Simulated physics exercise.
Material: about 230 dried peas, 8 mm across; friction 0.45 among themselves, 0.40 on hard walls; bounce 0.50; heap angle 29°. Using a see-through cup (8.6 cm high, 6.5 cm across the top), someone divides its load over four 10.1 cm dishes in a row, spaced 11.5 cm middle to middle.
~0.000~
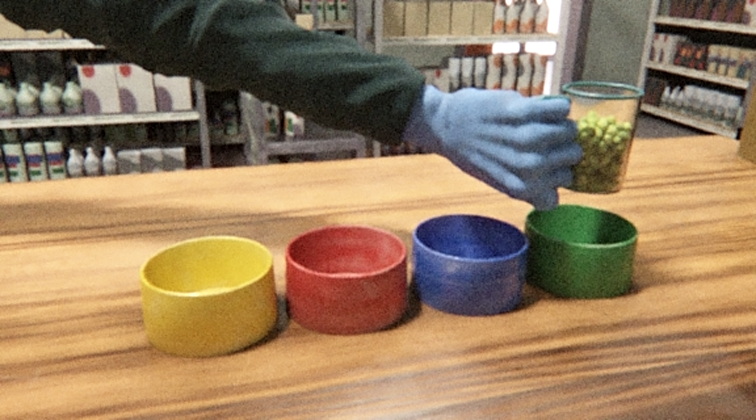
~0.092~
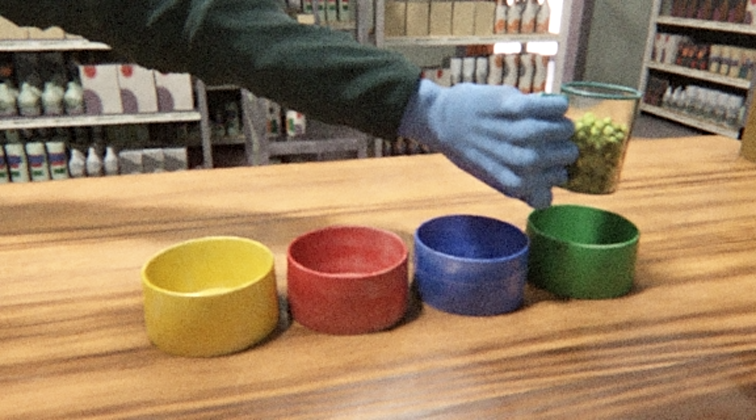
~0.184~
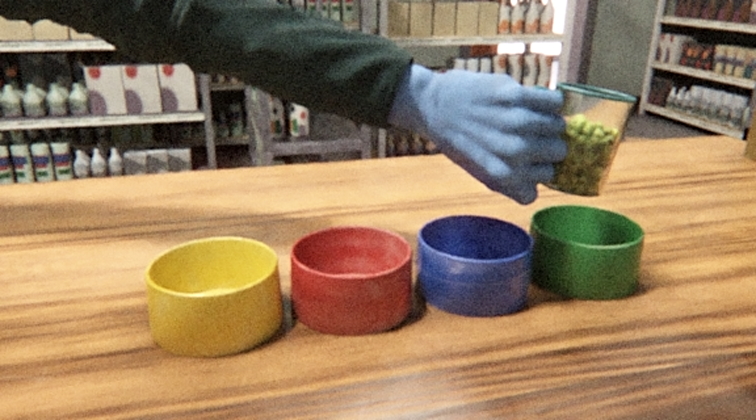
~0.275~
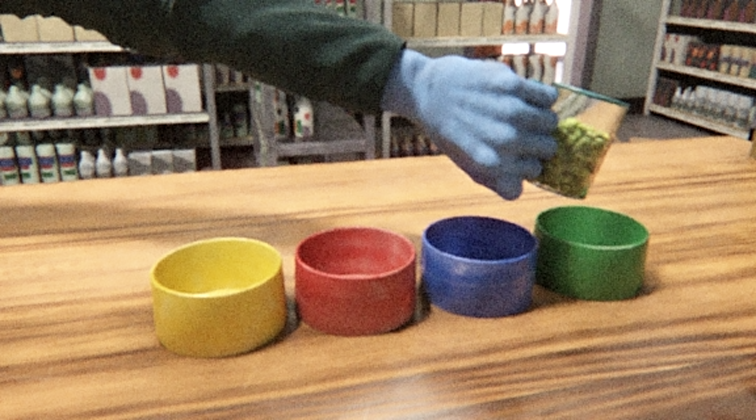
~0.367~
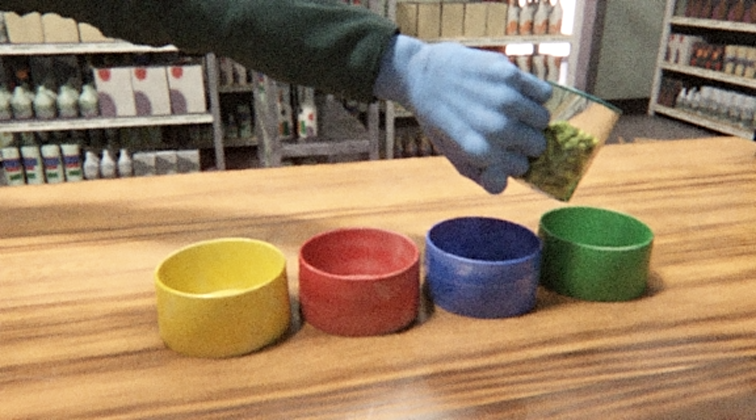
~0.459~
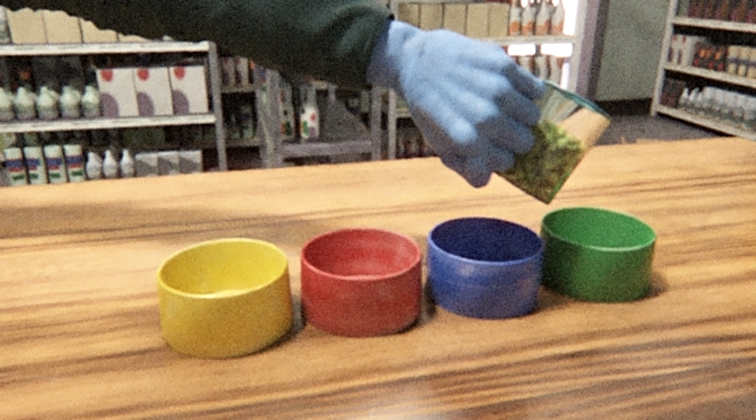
A gloved hand holding a clear cup of green peas moved slowly left above a row of yellow, red, blue and green dishes, steadily leaning the cup over further as it went.
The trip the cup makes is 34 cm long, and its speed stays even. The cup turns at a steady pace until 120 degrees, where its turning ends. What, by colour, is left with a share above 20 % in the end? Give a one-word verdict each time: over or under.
Red dish: Holds more than a fifth; blue dish: Holds at most a fifth; green dish: Holds at most a fifth; yellow dish: Holds at most a fifth; counter: Holds at most a fifth.
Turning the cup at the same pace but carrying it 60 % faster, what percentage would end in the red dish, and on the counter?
Shares - red 50, counter 40.
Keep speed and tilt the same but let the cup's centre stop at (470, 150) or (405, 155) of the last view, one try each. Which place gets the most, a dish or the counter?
Try 1 - blue; try 2 - blue.
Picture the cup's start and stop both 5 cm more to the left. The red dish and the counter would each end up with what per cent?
The red dish would get 90 and the counter 10.
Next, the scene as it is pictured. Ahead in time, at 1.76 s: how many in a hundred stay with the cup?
I'd put it at roughly 10 per cent.
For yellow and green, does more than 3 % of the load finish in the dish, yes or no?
Yellow: False; green: False.
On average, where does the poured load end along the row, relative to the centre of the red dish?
Near 2 cm, shifted toward increasing x.
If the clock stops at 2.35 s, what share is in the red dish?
80 %.
After 1.24 s, tilt 91 degrees; cup holds 100 %.
After 1.76 s, tilt 120 degrees; cup holds 10 %, red 65 %, blue 10 %.
After 2.35 s, tilt 120 degrees; cup holds 0 %, red 80 %, blue 10 %.
At rest (2.7 s), red 80 %, blue 10 %, green 0 %, yellow 0 %, counter 10 %.
